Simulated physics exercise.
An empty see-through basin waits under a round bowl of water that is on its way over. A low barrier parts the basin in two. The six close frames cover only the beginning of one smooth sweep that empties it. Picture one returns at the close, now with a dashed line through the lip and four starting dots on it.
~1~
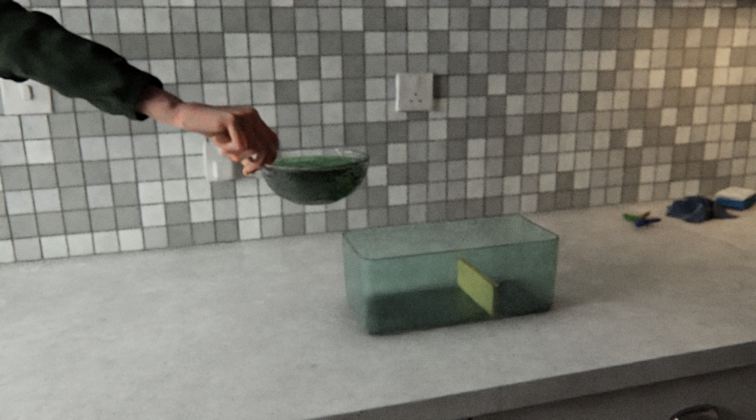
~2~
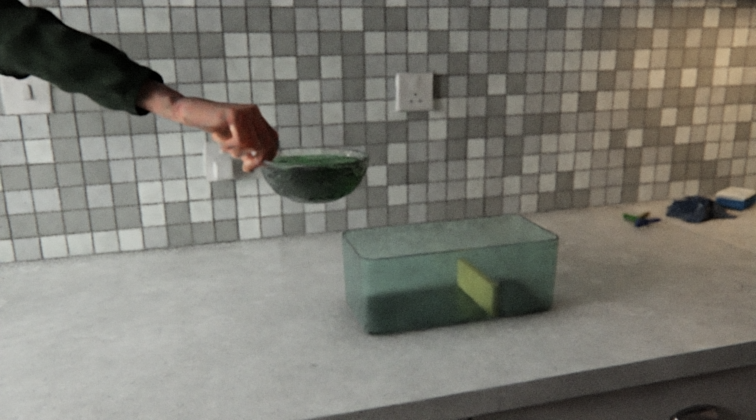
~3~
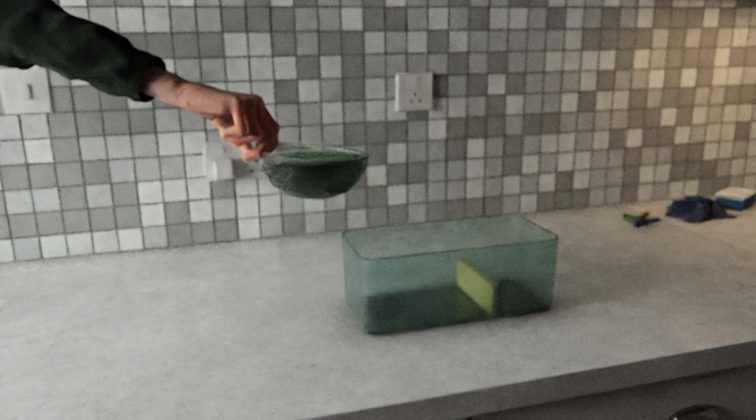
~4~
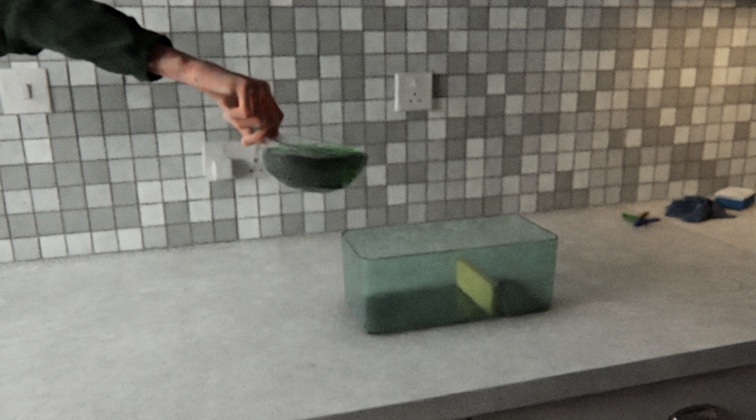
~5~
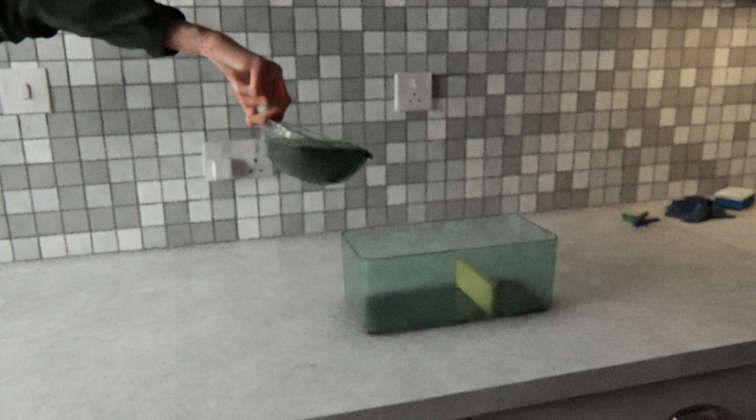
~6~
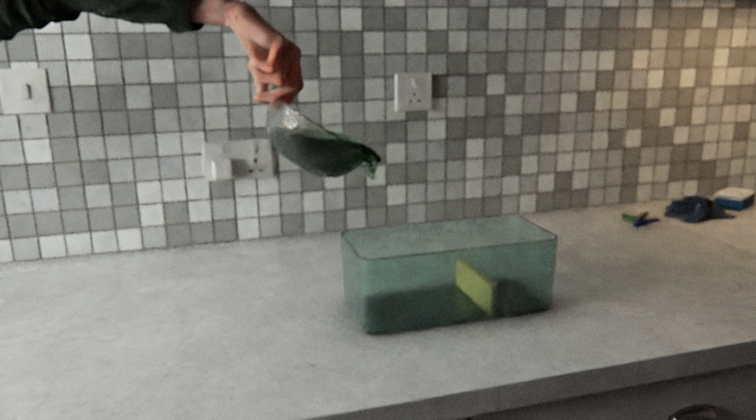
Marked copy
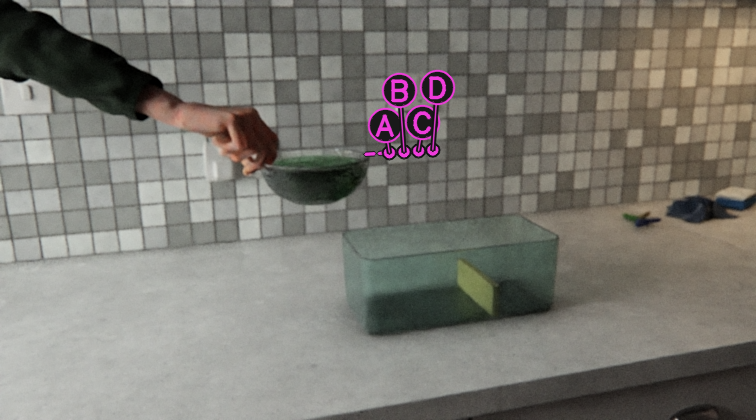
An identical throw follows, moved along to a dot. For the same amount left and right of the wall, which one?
The answer is dot B.
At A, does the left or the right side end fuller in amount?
The left one.
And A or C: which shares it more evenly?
The answer is C.
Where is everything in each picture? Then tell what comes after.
Upright, lip at (366, 154); basin from (363, 334) to (551, 307); top of the wall at (477, 271); nothing has left yet, in the first frame.
Upright, lip at (365, 154); nothing has left yet, in the second frame.
Tipped about 6°, lip at (365, 154); nothing has left yet, in the third frame.
Tipped about 13°, lip at (365, 153); nothing has left yet, in the fourth frame.
Tipped about 23°, lip at (364, 154); water is over the lip, down to (364, 154), in the fifth frame.
Tipped about 35°, lip at (364, 154); water is over the lip, down to (370, 175), in the sixth frame.
In magenta, A at (389, 152); B at (404, 151); C at (418, 150); D at (432, 150).
With A, about 80 % ends left of the wall and 16 % right of it; 4 % is lost outside.
With B, about 51 % ends left of the wall and 44 % right of it; 4 % is lost outside.
With C, about 31 % ends left of the wall and 65 % right of it; 3 % is lost outside.
With D, about 21 % ends left of the wall and 75 % right of it; 3 % is lost outside.
